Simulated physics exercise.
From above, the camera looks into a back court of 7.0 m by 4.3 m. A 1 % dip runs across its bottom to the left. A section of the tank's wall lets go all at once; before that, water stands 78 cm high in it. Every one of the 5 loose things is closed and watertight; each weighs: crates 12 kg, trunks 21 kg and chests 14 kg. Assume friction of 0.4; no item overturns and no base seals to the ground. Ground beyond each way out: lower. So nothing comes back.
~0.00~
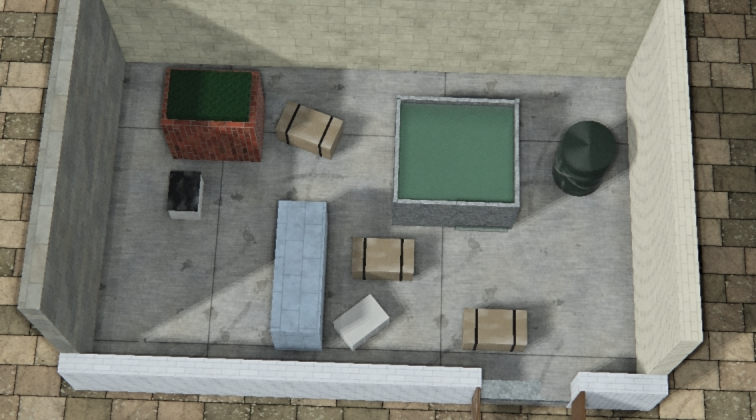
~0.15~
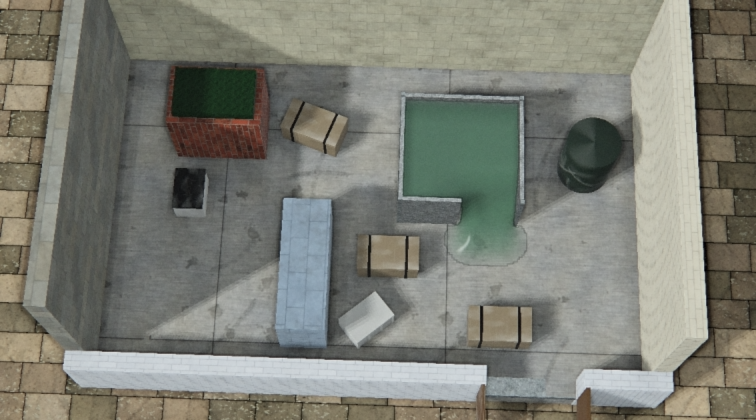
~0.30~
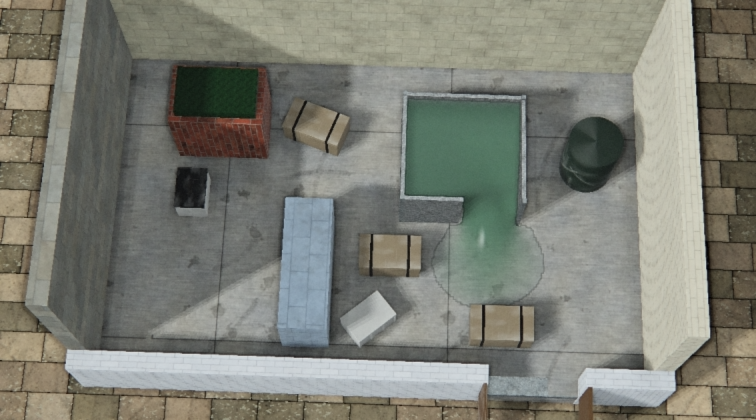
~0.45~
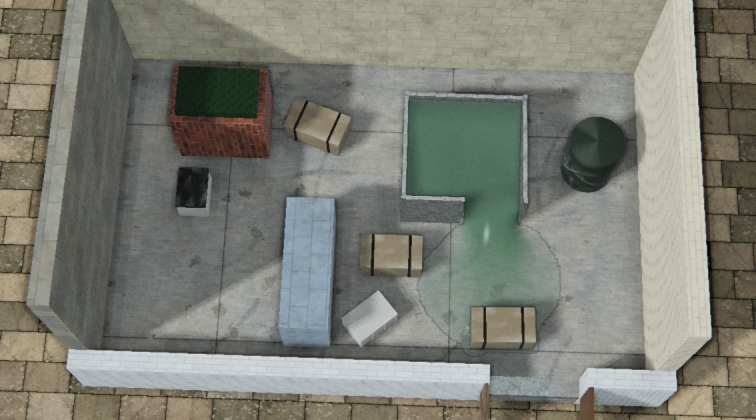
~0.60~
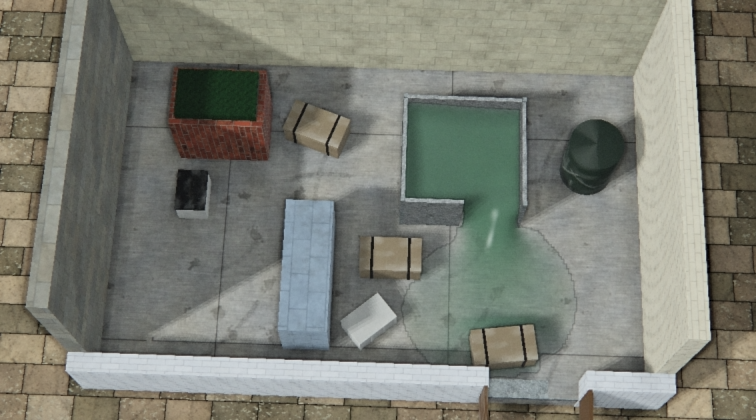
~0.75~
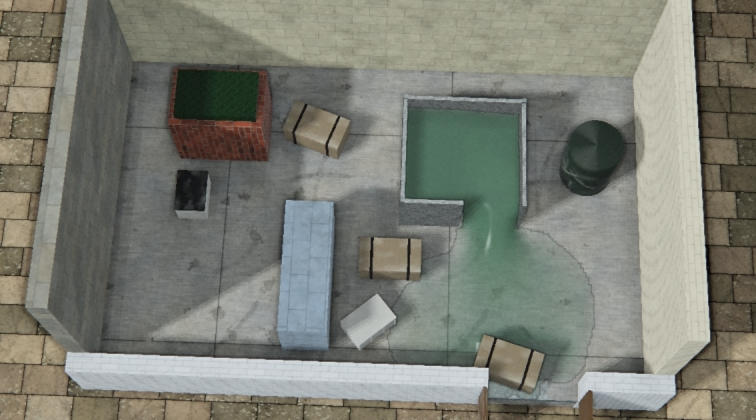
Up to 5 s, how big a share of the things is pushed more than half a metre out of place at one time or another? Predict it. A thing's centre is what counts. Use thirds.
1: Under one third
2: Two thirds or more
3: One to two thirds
The answer is 3.
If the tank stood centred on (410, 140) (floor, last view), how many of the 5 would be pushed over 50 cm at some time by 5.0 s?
Result: 2 of them.
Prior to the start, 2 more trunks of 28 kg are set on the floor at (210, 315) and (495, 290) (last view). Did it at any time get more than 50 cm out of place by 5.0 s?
First falls shy, then exceeds it.
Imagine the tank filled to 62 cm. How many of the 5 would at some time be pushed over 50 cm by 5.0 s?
2.
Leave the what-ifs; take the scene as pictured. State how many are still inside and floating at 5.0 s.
Just then, the number is 0.
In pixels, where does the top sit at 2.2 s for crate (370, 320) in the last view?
Look about (359, 286).
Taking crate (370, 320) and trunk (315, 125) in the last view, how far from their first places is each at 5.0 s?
Respectively, 80 centimetres and 0 centimetres.
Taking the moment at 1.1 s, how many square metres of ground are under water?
That flooded area is roughly 8.0 m2.
After 1.1 s 1 of 5 are over 50 cm from their spots; 0 afloat.
After 2.2 s 1 of 5 are over 50 cm from their spots; 0 afloat.
After 3.5 s 2 of 5 are over 50 cm from their spots; 0 afloat.
After 5.0 s 2 of 5 are over 50 cm from their spots, and 2 have been at some point; 0 afloat.
